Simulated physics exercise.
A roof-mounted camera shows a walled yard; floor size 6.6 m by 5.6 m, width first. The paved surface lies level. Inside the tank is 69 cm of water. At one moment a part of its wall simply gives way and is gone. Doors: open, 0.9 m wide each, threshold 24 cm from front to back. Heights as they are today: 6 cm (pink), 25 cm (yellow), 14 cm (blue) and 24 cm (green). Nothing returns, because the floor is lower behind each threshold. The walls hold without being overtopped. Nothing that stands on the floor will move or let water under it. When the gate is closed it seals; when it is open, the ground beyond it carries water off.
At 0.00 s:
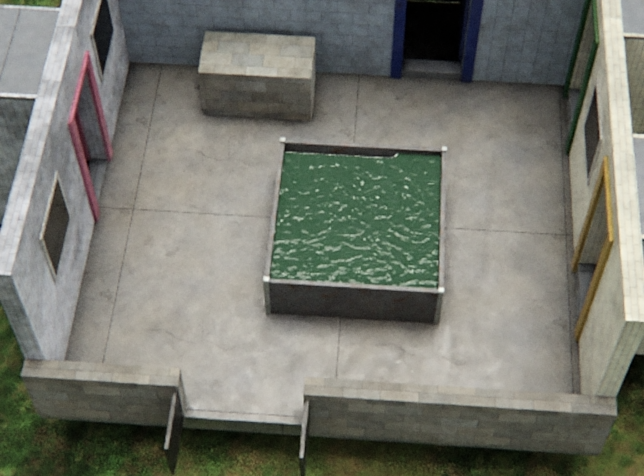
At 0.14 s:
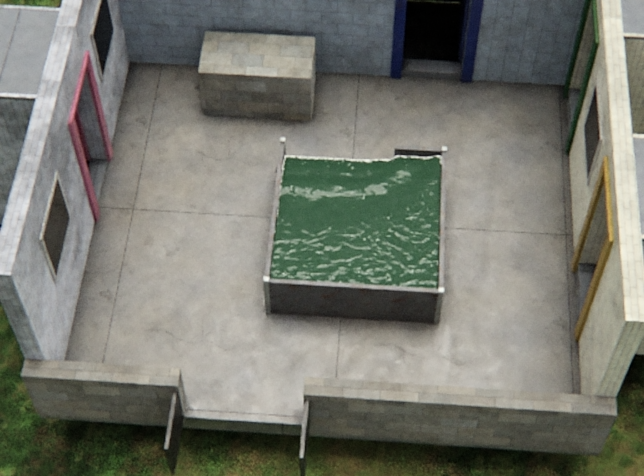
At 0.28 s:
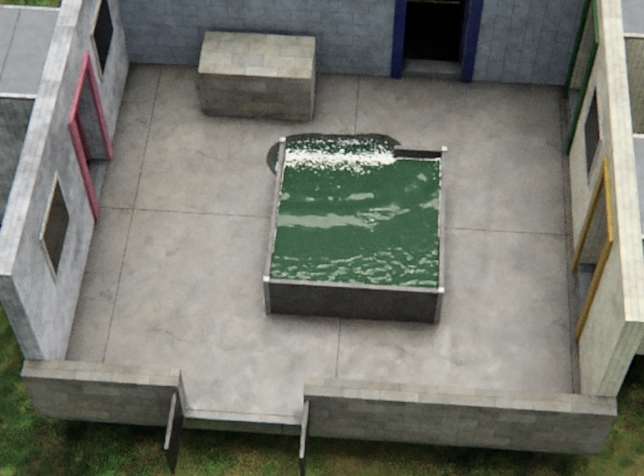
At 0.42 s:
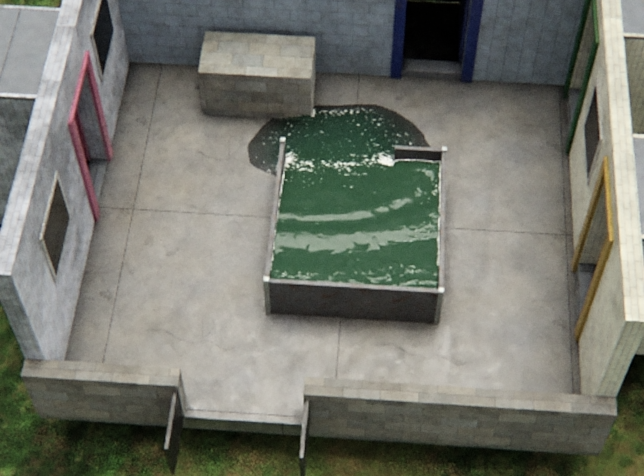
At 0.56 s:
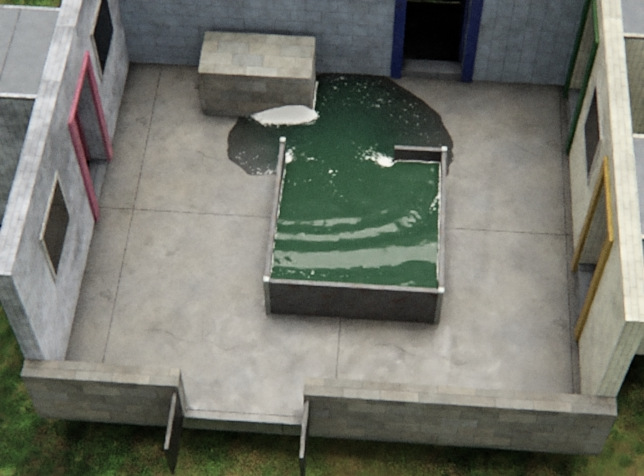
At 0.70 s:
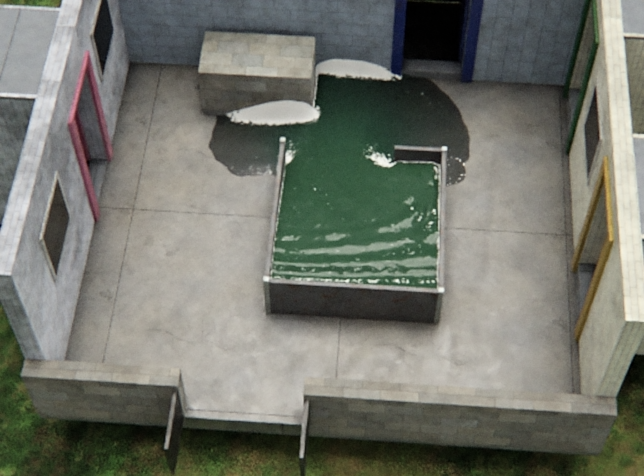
A square tank of green water stands in the middle of a grey walled yard, seen from high above by a camera that stays still. A pale stone block sits behind it to the left, with a blue doorway in the far wall, a pink one on the left, and yellow and green ones on the right. Part of the tank's far wall vanishes, and water pours out, foaming against the block and far wall.
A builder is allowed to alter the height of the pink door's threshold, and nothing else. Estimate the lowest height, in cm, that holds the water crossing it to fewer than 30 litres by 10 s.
My estimate is 12 cm.
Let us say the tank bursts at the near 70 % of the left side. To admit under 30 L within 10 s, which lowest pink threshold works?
Some 22 cm.
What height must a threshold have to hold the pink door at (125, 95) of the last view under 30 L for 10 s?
Roughly 18 cm, give or take.
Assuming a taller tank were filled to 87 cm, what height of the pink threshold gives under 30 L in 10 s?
Roughly 16 centimetres.
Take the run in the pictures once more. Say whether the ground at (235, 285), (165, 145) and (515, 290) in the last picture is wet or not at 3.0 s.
So the three spots come out spared, swamped, spared, in that order.
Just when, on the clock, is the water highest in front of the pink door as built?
Some 2.8 s, more or less.
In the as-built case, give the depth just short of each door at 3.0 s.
Lab note, cm: Pink 15; yellow 1; blue 20; green 32.
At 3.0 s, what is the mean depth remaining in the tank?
Close to 26 cm deep on average.
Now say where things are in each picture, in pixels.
In the first picture, still water, 69 cm deep, in the tank at (358, 216); the pink door at (91, 142) is dry.
In the second picture, the gap is on the far side, the front 0.3 m out at a hidden place; the back of the tank holds 69 cm.
In the third picture, the gap is on the far side, the front 0.7 m out at (338, 139); the back of the tank holds 69 cm.
In the fourth picture, the front is at (361, 108), 1.3 m from the gap on the far side; 2.4 m2 of floor is wet, 69 cm left at the back.
In the fifth picture, the front is at (343, 77), 1.9 m from the gap on the far side; 3.9 m2 of floor is wet, 66 cm left at the back.
In the sixth picture, the front is at (415, 77), 2.0 m from the gap on the far side; 4.6 m2 of floor is wet, 59 cm left at the back; the pink door at (91, 142), 3.3 m from the gap, is still 2.1 m from the nearest water.
After 1.4 s water covers 20 % of the floor, deepest (52 cm) near (342, 83); it has not reached the pink door.
After 3.0 s water covers 50 % of the floor, deepest (36 cm) near (559, 85); 15 cm at the pink door, 33 litres in over its 6 cm threshold.
After 10.0 s water covers 100 % of the floor, deepest (14 cm) near (501, 285); 6 cm at the pink door, 106 litres in over its 6 cm threshold.
At the pink door as built, the water arrived by 1.9 s and peaked near 16 cm at 2.8 s.
With a threshold of 11 cm, 38 litres would have come in within the 10 s; with 13 cm, 22 litres. So under 30 litres takes about 12 cm.
